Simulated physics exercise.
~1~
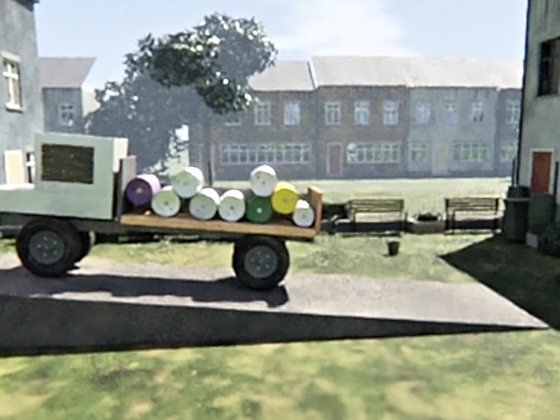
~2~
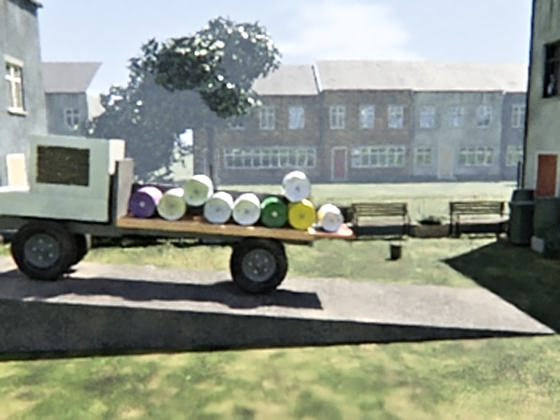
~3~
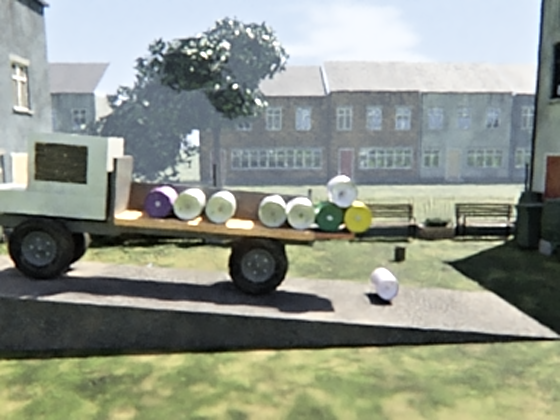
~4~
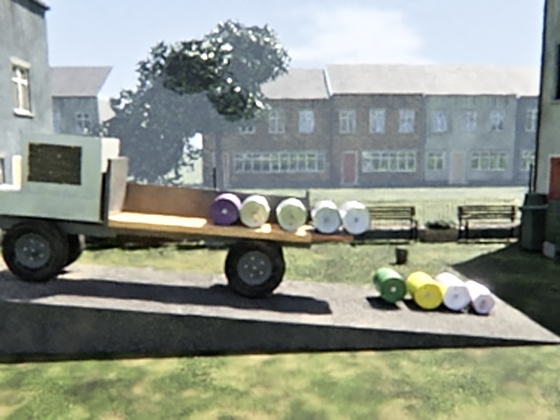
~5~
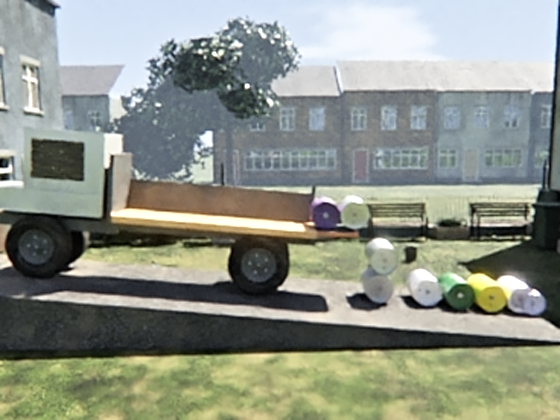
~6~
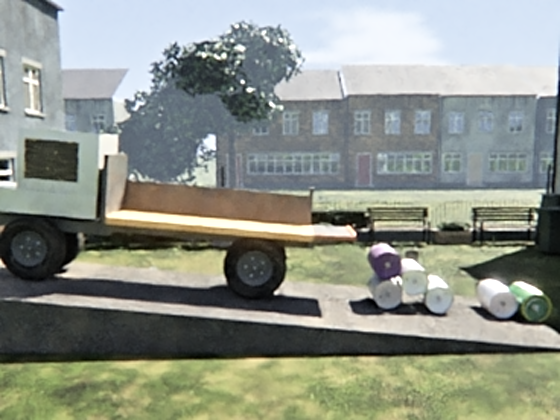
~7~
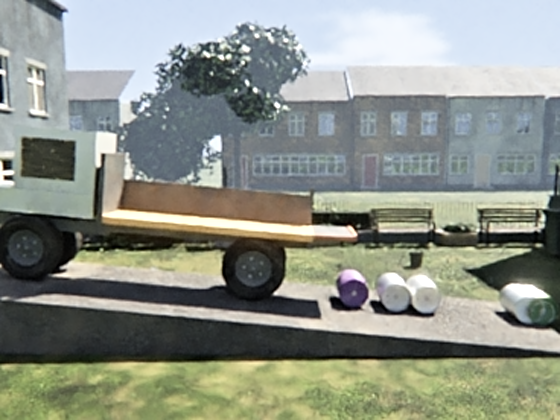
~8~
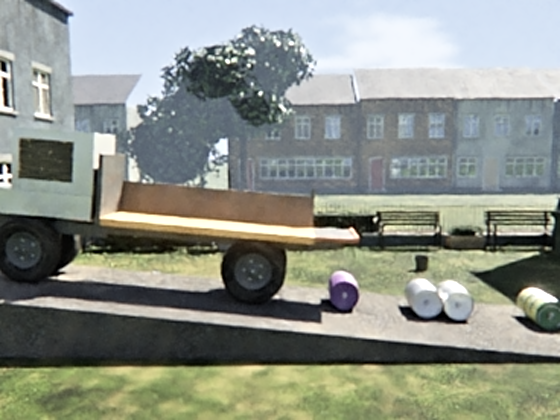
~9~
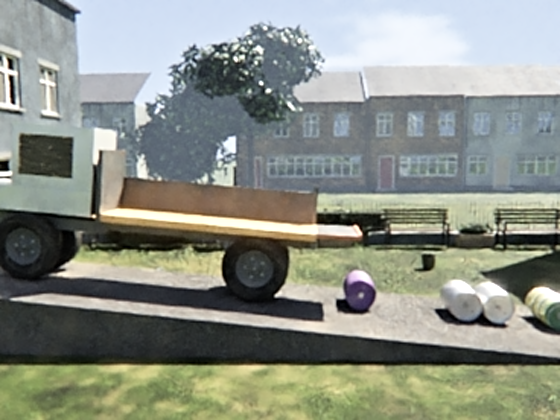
A pale flatbed truck loaded with white, purple, green and yellow kegs stands nose-up on a paved ramp, seen from the side, with terraced houses, a tree and benches behind. The tailgate swings down level with the bed, and the kegs roll right toward it. A white one drops first, then the yellow and green ones follow with more whites. The purple keg goes over the edge among the last, landing on others before rolling slightly left. The bed ends empty, with purple, two whites and green resting on the ground in view.
